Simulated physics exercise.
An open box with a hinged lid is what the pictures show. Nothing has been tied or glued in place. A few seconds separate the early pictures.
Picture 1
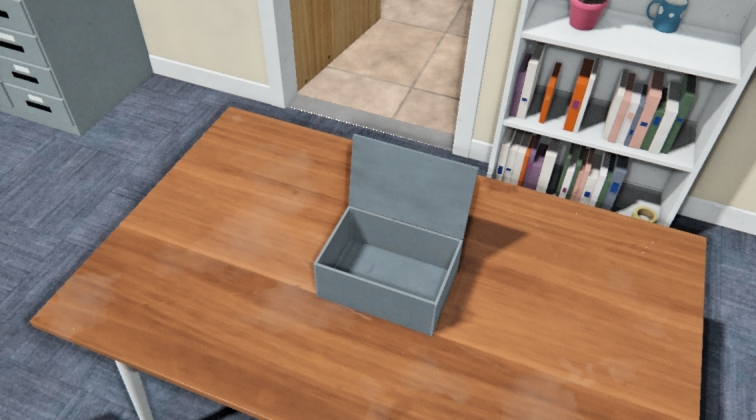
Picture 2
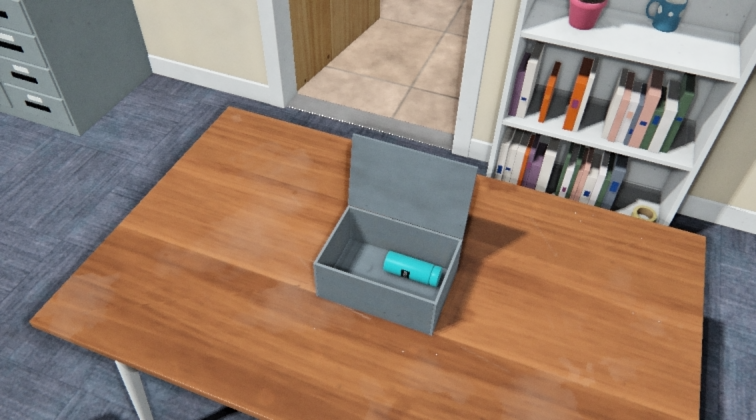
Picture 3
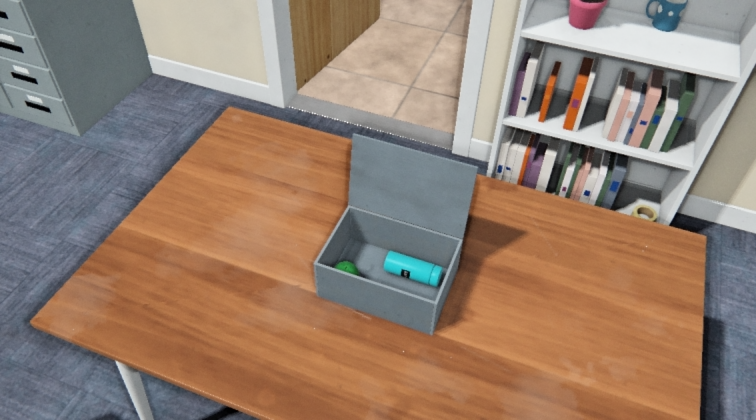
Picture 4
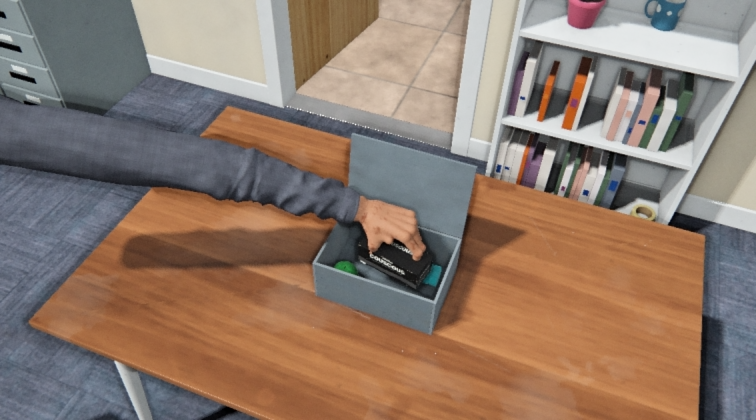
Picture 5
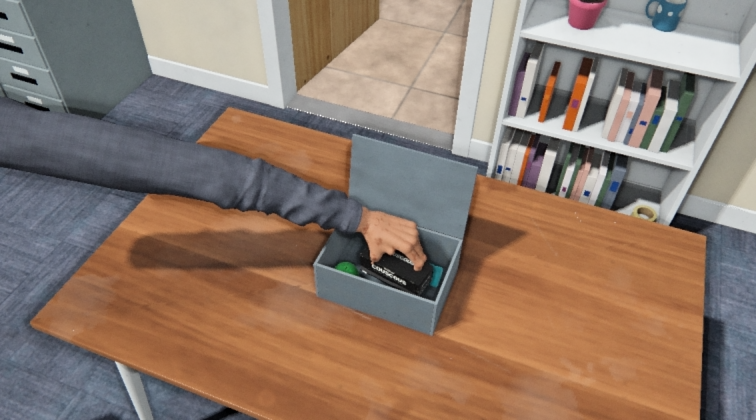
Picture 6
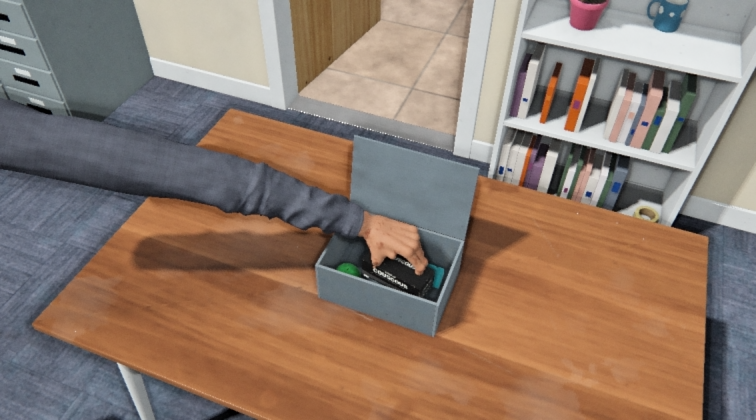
We see an open grey box on a wooden table, holding first a turquoise shaker and then also a green object, before a hand reaches in from the left and lowers a black carton into it beside them.
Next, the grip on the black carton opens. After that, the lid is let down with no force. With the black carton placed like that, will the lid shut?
The lid is fully lowered.
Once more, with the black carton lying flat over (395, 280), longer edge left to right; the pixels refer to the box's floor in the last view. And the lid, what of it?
Put it in like that and the lid gets all the way down.
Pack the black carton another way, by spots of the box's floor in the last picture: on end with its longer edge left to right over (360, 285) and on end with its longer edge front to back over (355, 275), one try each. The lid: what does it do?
On the first go the lid settles shut, and on the second go it settles shut.
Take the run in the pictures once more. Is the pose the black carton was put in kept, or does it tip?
Looking at the last picture, the black carton is left as set.
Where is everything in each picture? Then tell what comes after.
The last thing is not in view yet, in the first frame.
The last thing is not in view yet; turquoise shaker (413, 269), in the second frame.
The last thing is not in view yet; turquoise shaker (413, 269), in the third frame.
Still above its spot; black carton (395, 258), in the fourth frame.
Still above its spot; black carton (396, 268), in the fifth frame.
In place under the hand; black carton (398, 272), in the sixth frame.
Then, 0.50 s later than the last frame, black carton moved a little near (397, 290).
Then, 1.40 s later than the last frame, lid 70° above the rim; black carton moved a little near (397, 290).
Then, 1.80 s later than the last frame, lid 43° above the rim; black carton moved a little near (397, 290).
Then, 2.20 s later than the last frame, lid 12° above the rim; black carton moved a little near (397, 290).
When it is over, lid shut; moved from the start, black carton; the other 2 as before. End places, in pixels of the last picture, black carton near (397, 290).
